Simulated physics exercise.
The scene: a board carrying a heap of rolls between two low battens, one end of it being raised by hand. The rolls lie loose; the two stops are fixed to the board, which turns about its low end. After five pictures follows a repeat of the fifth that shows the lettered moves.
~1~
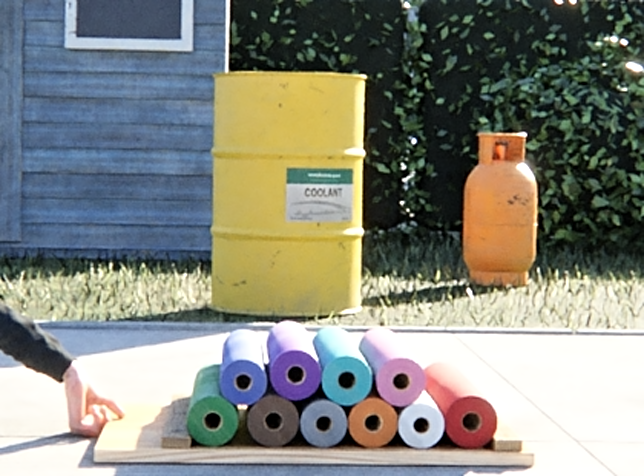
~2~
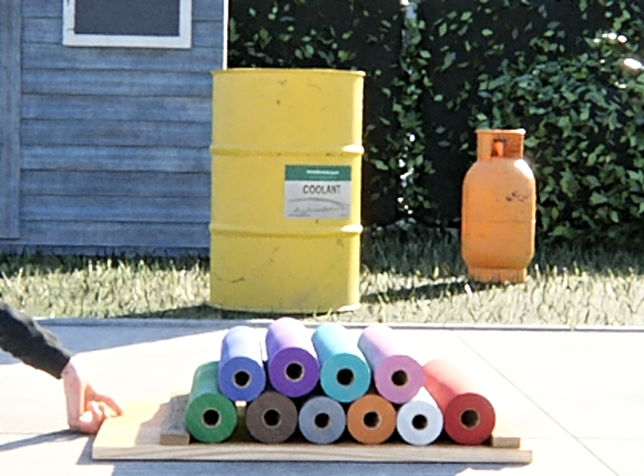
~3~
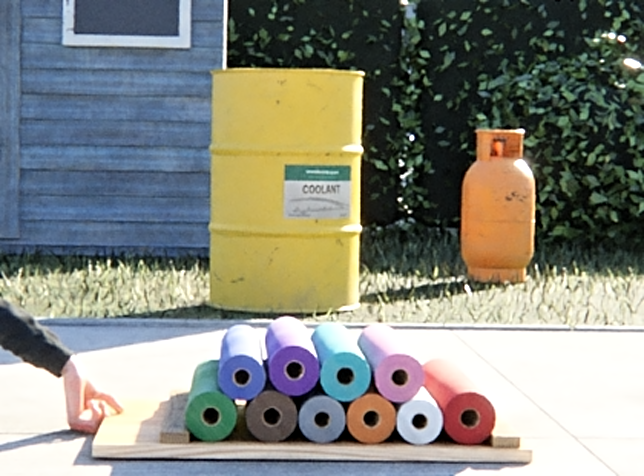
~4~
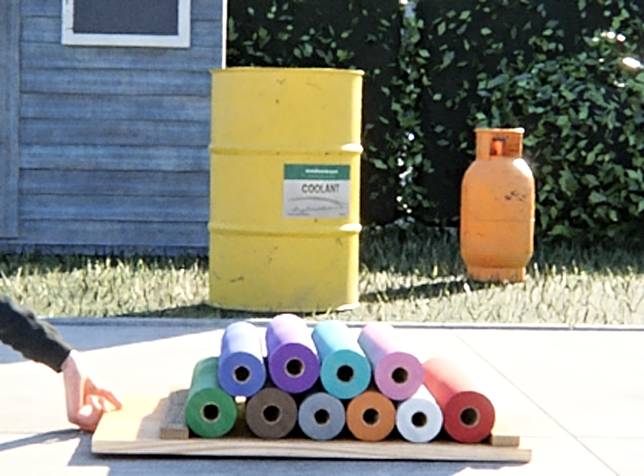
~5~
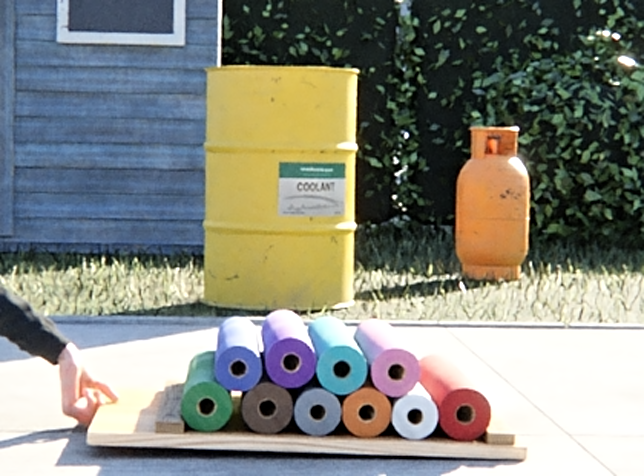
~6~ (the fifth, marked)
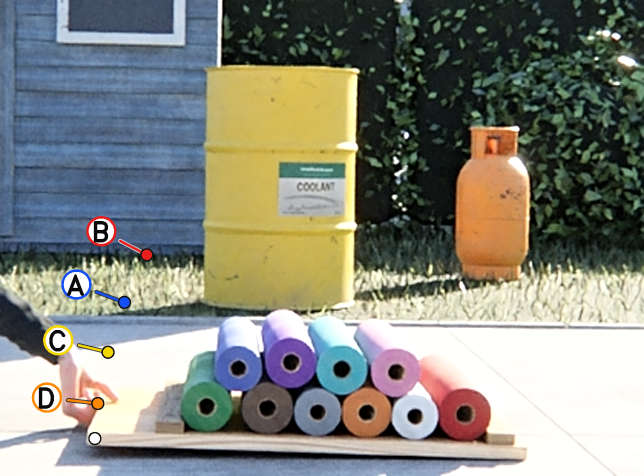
Wooden board stacked with colourful rolls tilting slightly as a hand raises its left end, in front of a yellow drum.
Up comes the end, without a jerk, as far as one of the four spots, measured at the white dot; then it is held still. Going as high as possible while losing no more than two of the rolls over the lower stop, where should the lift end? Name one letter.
It can be raised to A.
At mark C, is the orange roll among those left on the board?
Yes.
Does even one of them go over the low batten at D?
No.
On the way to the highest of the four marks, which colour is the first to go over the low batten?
The pink one.
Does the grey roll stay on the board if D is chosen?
Yes, with D.
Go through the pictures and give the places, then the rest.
Blue roll (243, 382); turquoise roll (347, 380); purple roll (296, 375), in the first frame.
Purple roll (294, 371); board (308, 423), in the second frame.
Board (308, 422); green roll (211, 416); brown roll (272, 417); turquoise roll (345, 376), in the third frame.
Board (307, 420); green roll (211, 413); brown roll (272, 414), in the fourth frame.
Board (303, 415); green roll (206, 406); brown roll (268, 408), in the fifth frame.
On the copy, A at (124, 302); B at (147, 255); C at (108, 352); D at (98, 404); the white dot at (95, 438).
On A. First, board at 14°.
Then, board at 20°.
Finally, board at 20°, none over the low batten.
By contrast, B seven over the low batten; C none over the low batten; D none over the low batten.
